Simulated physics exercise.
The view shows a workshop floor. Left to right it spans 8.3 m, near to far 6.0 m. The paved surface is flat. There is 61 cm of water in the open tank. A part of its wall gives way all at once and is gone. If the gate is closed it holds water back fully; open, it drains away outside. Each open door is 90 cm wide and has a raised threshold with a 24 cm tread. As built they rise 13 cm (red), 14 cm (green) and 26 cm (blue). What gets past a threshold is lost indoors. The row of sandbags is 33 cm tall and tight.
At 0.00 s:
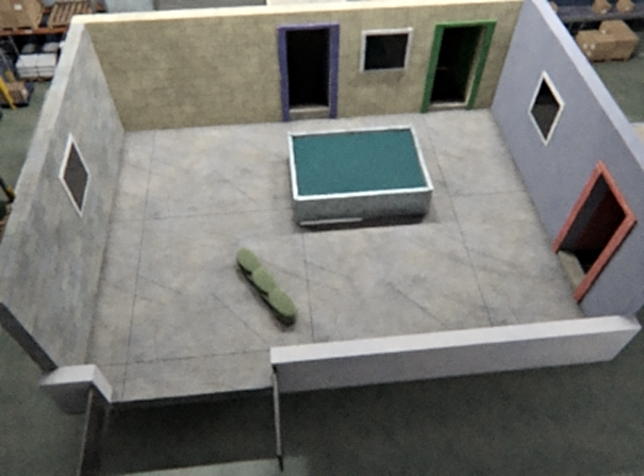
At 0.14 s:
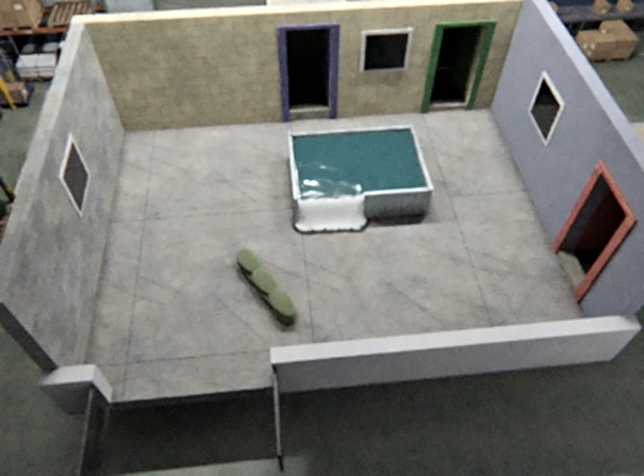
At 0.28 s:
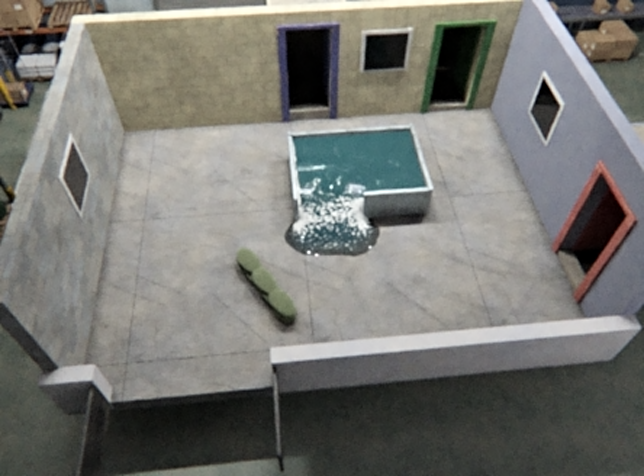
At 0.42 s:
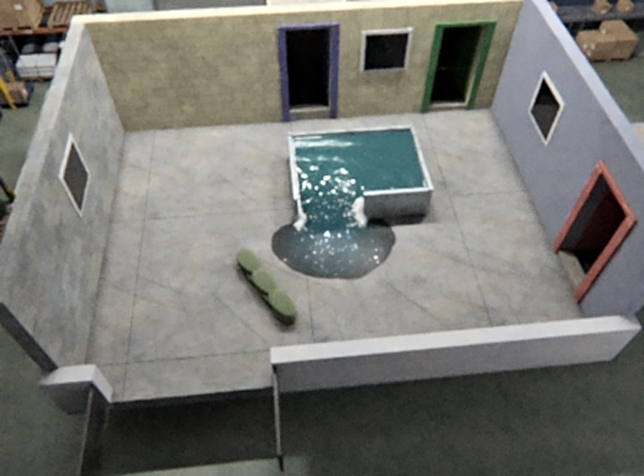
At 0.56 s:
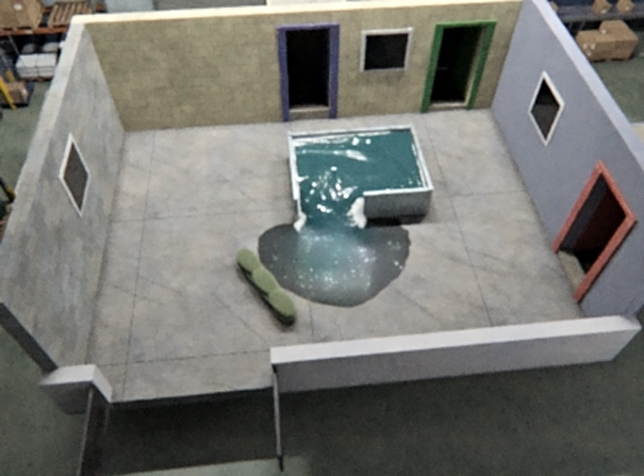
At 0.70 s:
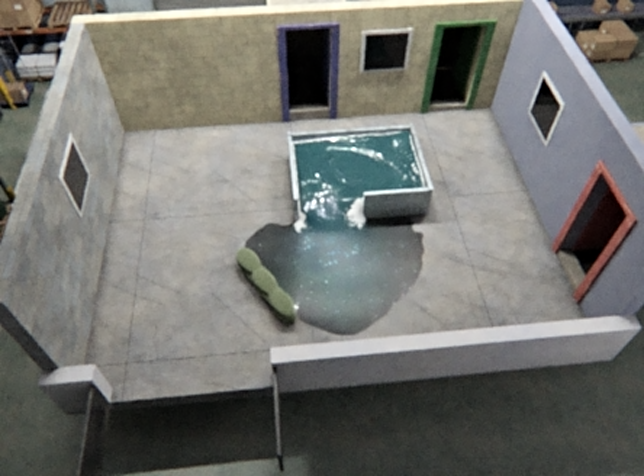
On a workshop floor, water bursts from an open tank's front and spreads past a hedge.
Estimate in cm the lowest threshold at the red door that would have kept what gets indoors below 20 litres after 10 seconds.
At least 13.5 cm or so.
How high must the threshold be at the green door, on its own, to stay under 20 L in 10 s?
About 7.5 cm at green.
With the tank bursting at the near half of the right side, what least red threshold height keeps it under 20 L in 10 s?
Then roughly 10.5 cm.
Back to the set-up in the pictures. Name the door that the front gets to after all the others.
Last comes the blue one.
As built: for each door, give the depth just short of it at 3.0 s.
Depths in cm: Red 0, green 0, blue 0.
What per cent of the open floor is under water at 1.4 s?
About 15 per cent.
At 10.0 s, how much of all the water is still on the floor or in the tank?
About 94 per cent.
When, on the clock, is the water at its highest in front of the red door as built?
At about 3.8 s.
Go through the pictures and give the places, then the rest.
In the first picture, the open tank at (357, 163) is whole and still, 61 cm deep; the red door at (587, 239) is dry.
In the second picture, water pours out at (330, 211) and has run 0.3 m, to (309, 232); about 9 cm deep outside, 61 cm at the back.
In the third picture, water pours out at (330, 213) and has run 0.8 m, to (347, 252); about 10 cm deep outside, 61 cm at the back.
In the fourth picture, the gap is at (330, 213), the front 1.3 m out at (331, 275); the back of the open tank holds 61 cm.
In the fifth picture, the gap is at (330, 214), the front 1.9 m out at (345, 303); the back of the open tank holds 55 cm.
In the sixth picture, water pours out at (330, 213) and has run 2.4 m, to (334, 329); about 5 cm deep outside, 50 cm at the back; 2.8 m in a straight line remain to the red door at (587, 239).
After 1.4 s water covers 15 % of the floor, deepest (37 cm) near (324, 367); it has not reached the red door.
After 3.0 s water covers 40 % of the floor, deepest (28 cm) near (358, 364); it has not reached the red door.
After 10.0 s water covers 90 % of the floor, deepest (12 cm) near (498, 125); 8 cm at the red door, 22 litres in over its 13 cm threshold.
At the red door as built, the water arrived by 3.3 s and peaked near 19 cm at 3.8 s.
With a threshold of 11.5 cm, 35 litres would have come in within the 10 s; with 15.5 cm, 9 litres. So under 20 litres takes about 13.5 cm.
